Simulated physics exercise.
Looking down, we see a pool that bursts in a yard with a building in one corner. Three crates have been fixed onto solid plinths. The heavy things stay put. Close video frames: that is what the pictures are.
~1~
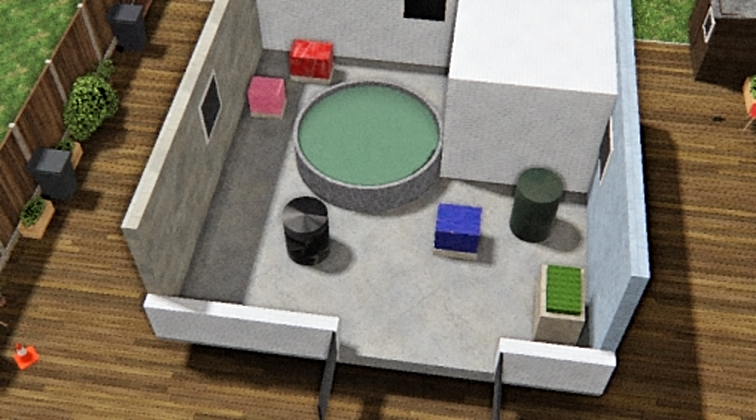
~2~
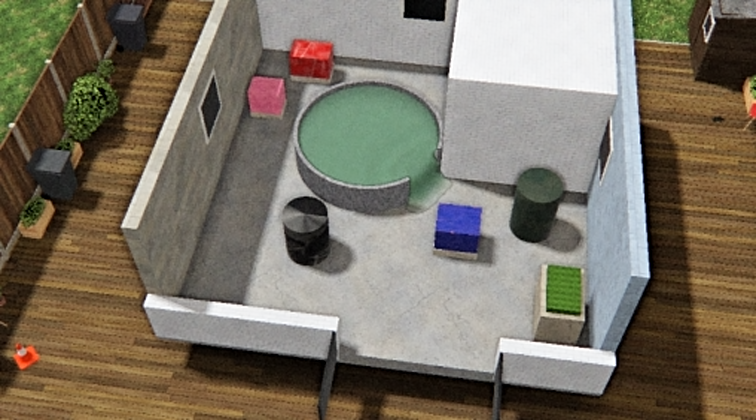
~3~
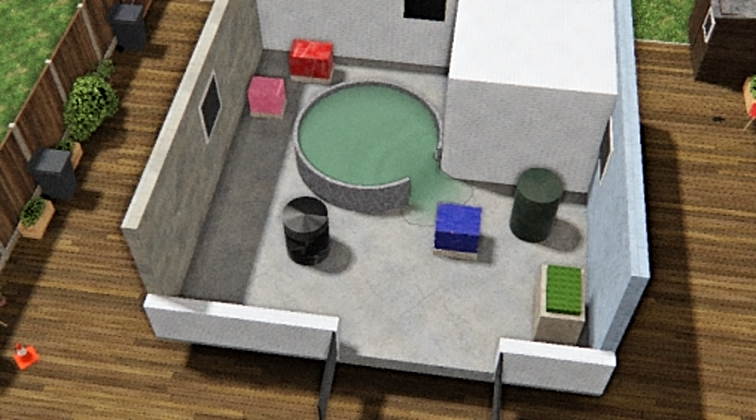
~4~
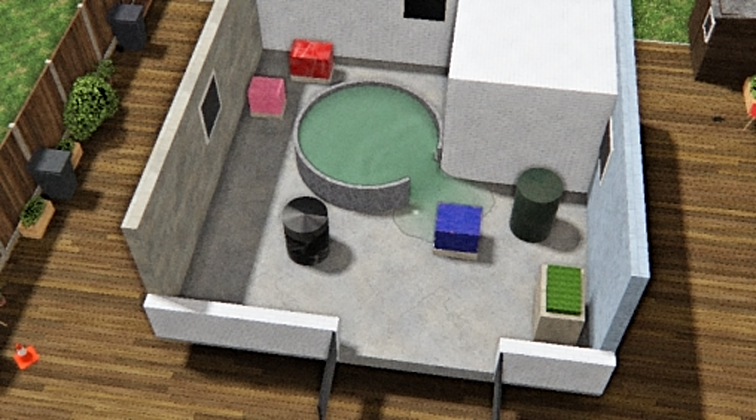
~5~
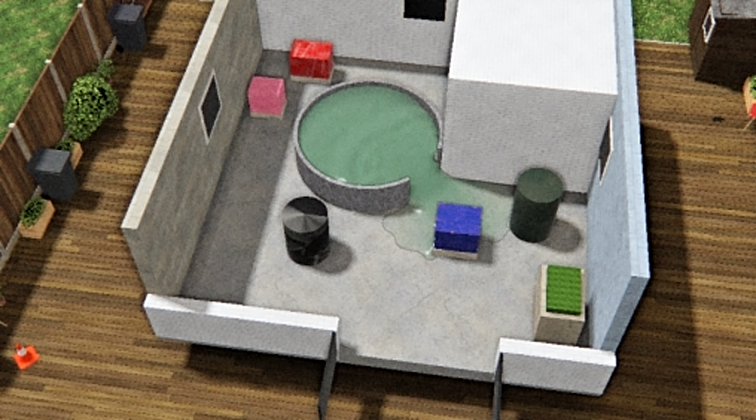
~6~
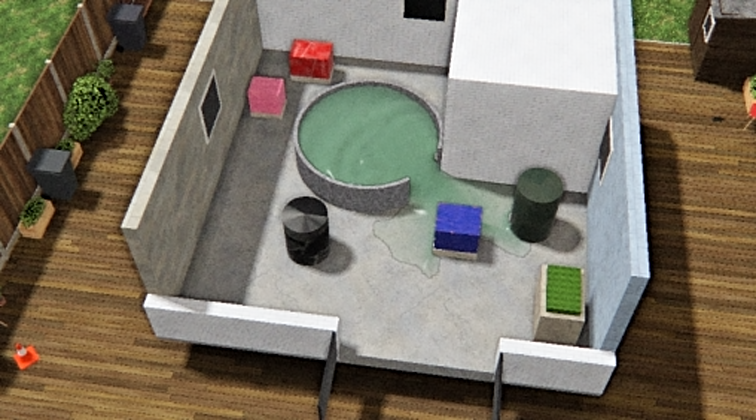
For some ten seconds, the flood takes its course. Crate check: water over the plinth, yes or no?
Pink crate no, blue crate yes, red crate no.
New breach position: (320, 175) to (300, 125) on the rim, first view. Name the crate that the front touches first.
The pink crate.
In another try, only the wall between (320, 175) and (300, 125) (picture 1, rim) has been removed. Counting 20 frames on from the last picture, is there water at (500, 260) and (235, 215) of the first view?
Taking them in turn: Left clear, then underwater.
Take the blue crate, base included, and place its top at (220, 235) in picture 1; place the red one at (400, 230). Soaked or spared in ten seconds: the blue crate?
Result for blue: Untouched.
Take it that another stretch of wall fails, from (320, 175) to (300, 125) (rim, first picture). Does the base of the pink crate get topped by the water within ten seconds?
As it turns out, the pink one is swamped.
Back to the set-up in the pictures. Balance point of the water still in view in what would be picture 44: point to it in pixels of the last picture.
I'd say around (431, 208).
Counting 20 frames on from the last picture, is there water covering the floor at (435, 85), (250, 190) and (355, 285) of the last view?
Going through them in order, I'd say clear, clear and drenched.
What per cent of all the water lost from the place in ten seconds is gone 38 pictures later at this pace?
Result, approximate: 50 per cent.
A moment on, water covers 20 % of the floor; the pink crate not reached, the blue crate water round its plinth, the red crate not reached.
Next, water covers 35 % of the floor; the pink crate not reached, the blue crate water round its plinth, the red crate not reached.
Then, water covers 45 % of the floor; the pink crate not reached, the blue crate water round its plinth, the red crate not reached.
Later, water covers 50 % of the floor; the pink crate not reached, the blue crate water round its plinth, the red crate not reached.
In the end, water covers 65 % of the floor; the pink crate stayed above the water, the blue crate was topped, the red crate stayed above the water.
